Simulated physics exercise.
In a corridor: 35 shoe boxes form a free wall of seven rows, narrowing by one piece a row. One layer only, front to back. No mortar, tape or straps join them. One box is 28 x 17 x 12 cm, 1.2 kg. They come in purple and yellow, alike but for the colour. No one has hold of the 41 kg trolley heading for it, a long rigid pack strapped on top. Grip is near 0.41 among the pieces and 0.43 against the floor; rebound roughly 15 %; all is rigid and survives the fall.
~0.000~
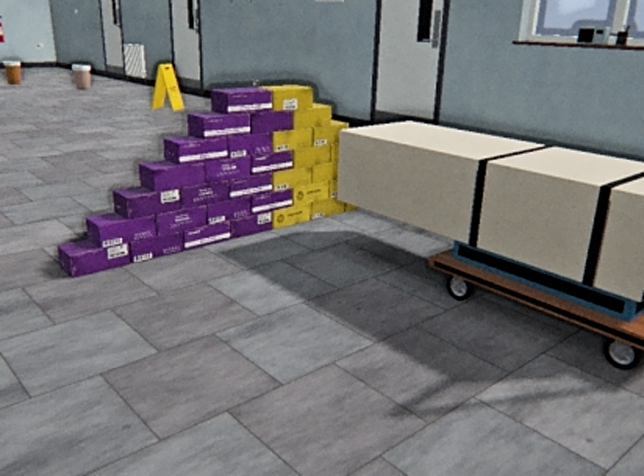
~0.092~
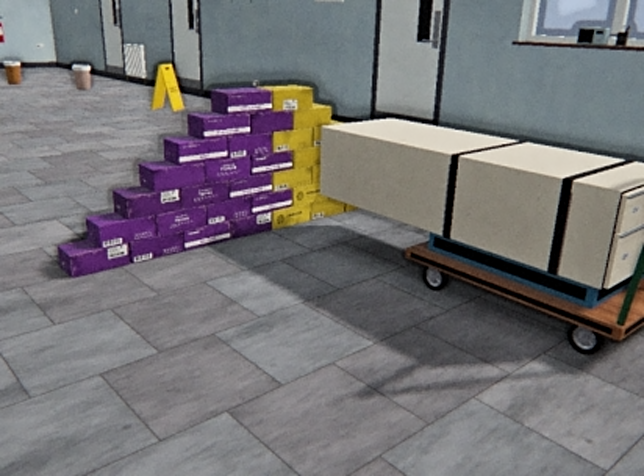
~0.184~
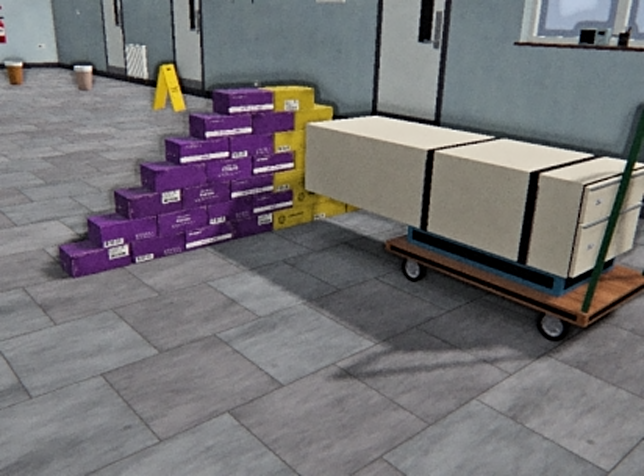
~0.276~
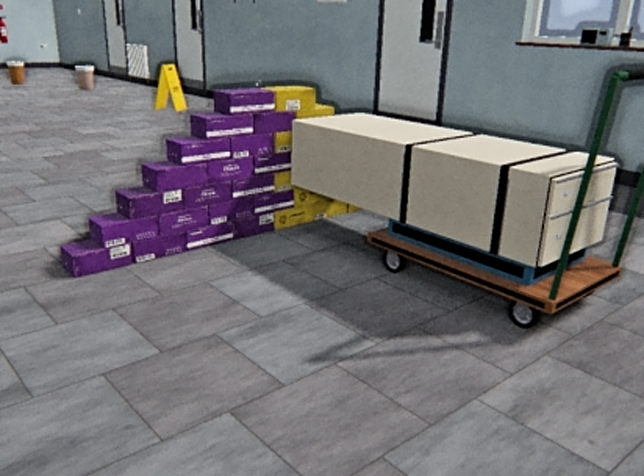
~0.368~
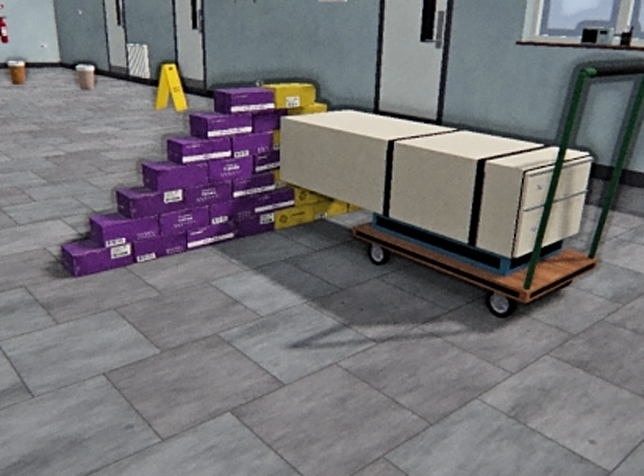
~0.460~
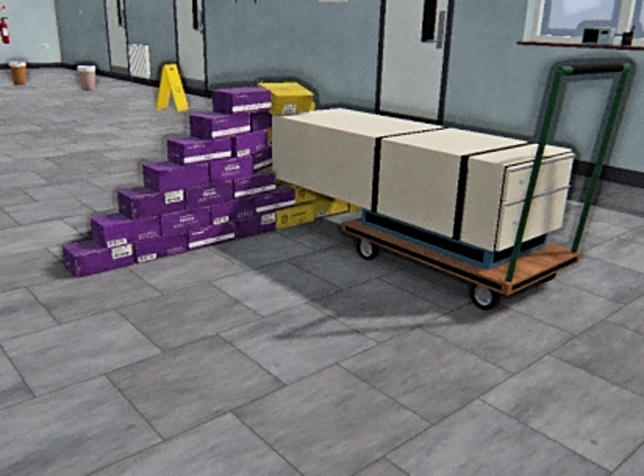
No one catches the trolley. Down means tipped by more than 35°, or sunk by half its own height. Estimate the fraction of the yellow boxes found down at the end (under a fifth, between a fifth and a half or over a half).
The part is upwards of a half.
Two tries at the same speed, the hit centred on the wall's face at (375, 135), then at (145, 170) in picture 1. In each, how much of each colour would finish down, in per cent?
Purple 10 then 60, yellow 60 then 10 per cent.
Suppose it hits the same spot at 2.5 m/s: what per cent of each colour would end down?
Then purple 30, yellow 60 per cent.
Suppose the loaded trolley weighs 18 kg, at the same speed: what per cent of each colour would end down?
In that case purple 30, yellow 70 per cent.
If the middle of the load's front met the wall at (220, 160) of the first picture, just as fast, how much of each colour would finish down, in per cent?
Then purple 60, yellow 20 per cent.
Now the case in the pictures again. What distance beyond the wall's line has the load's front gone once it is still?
Roughly 90 cm.
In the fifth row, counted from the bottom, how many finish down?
3 of them.
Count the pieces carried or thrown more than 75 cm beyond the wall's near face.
Some 8 pieces.
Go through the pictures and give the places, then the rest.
In the first frame (each place is the centre of the face we see best), load (346, 154) 46 cm short of the wall; top yellow box (294, 99); top purple box (251, 103); all as stacked.
In the second frame, load (328, 149) 33 cm short of the wall; top yellow box (294, 100).
In the third frame, load (312, 146) 19 cm short of the wall; top yellow box (295, 100).
In the fourth frame, load (298, 141) 54 mm short of the wall; top yellow box (297, 100).
In the fifth frame, load (286, 138) 59 mm into the wall's line; top yellow box (296, 97) moved 16 mm; 12 have shifted.
In the sixth frame, load (278, 136) 15 cm into the wall's line; top yellow box (294, 104) tilted 18°; top purple box (253, 102) moved 27 mm; 19 have shifted.
By 0.60 s, load 27 cm past the wall's line, still rolling; 6 of the 16 yellow boxes down (6 of 35 in all colours); top yellow box tilted 41°; top purple box tilted 8°.
By 0.84 s, load 46 cm past the wall's line, still rolling; 11 of the 16 yellow boxes down (16 of 35 in all colours); top yellow box tilted 7°; top purple box tilted 42°, 11 cm lower.
By 1.34 s, load 79 cm past the wall's line, still rolling; 12 of the 16 yellow boxes down (17 of 35 in all colours); top yellow box upside down; top purple box upside down.
When it is over (3.2 s), load 92 cm past the wall's line, stopped; 12 of the 16 yellow boxes down (17 of 35 in all colours); top yellow box on its side; top purple box upside down. That is 75 per cent. In pixels of the last frame, middles, top yellow box near (213, 175), top purple box near (69, 209).
